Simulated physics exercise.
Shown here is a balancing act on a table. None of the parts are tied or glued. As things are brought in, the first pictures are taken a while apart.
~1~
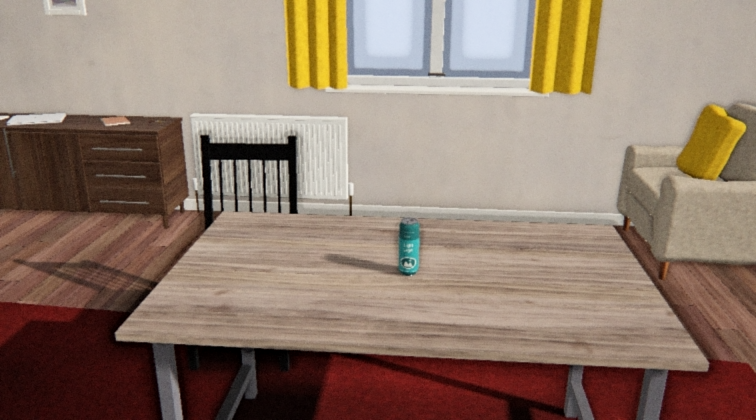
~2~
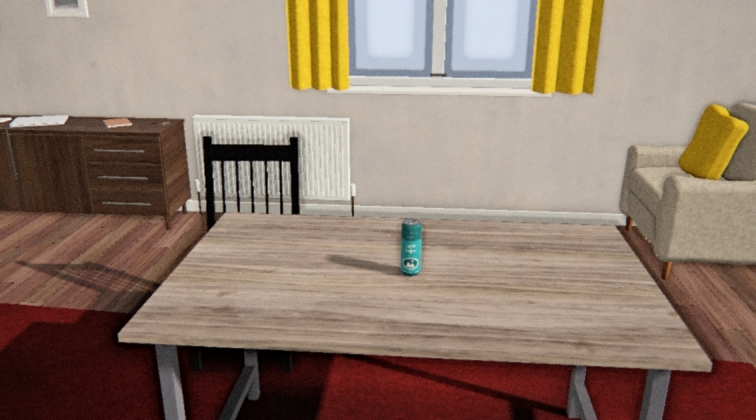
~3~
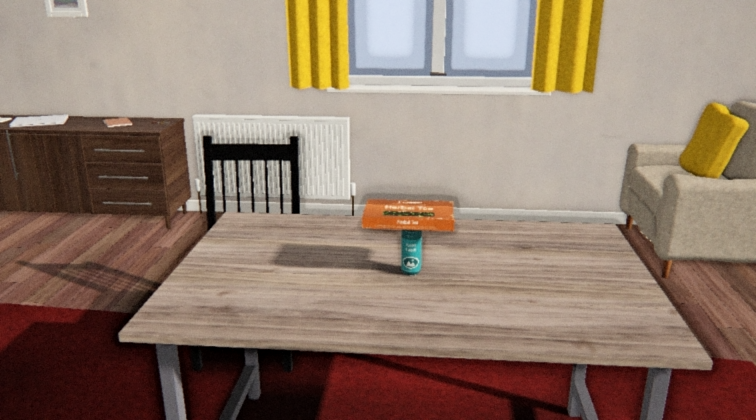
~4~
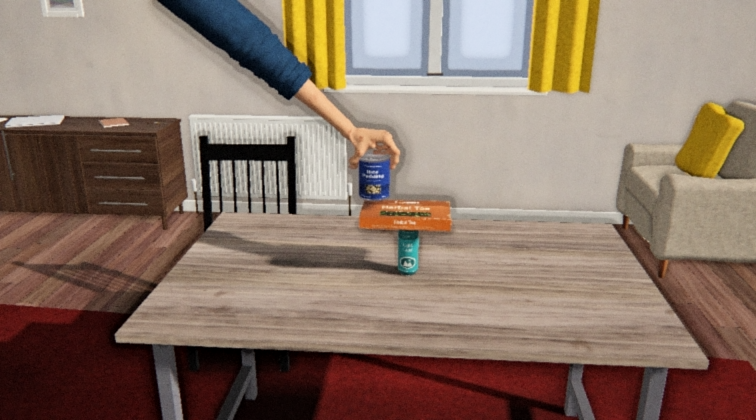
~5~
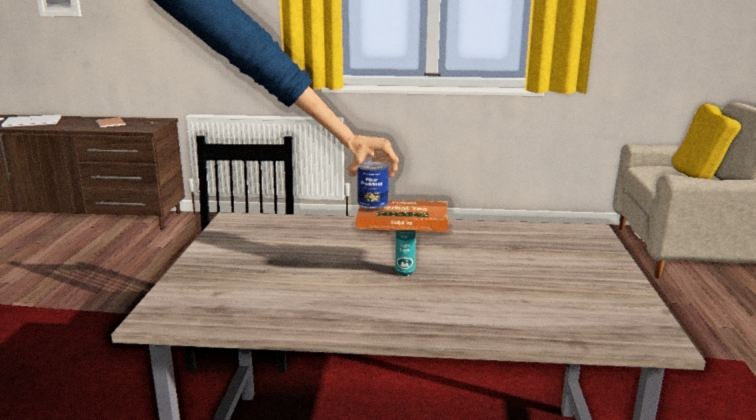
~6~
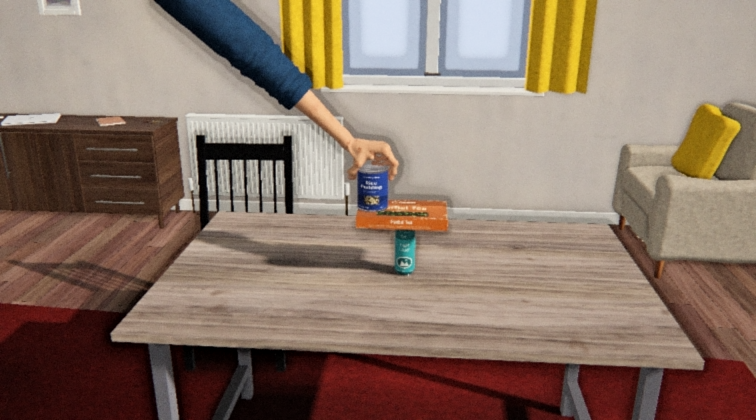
The clip opens on a teal can standing alone on a wooden table, before an orange packet appears lying flat across its top. An arm in a blue sleeve then reaches in from the upper left, holding a blue tin above the packet's left side, and lowers it slightly onto the packet, still gripping it.
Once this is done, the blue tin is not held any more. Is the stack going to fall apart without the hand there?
Yes.
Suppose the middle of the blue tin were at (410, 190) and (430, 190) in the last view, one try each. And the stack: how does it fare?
In case one it stays upright, while in case two it tumbles.
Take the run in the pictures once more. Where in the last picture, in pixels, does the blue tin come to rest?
At about (326, 253).
Then, 0.30 s on from there, blue tin now fallen; orange packet turned 49° from how it was put.
Then, 0.40 s on from there, orange packet now fallen.
Then, 0.60 s on from there, things are still on the move.
In the end, fallen, blue tin and orange packet; turquoise can unmoved. At the end, from the last picture's camera, blue tin near (326, 253). The stack gives way.
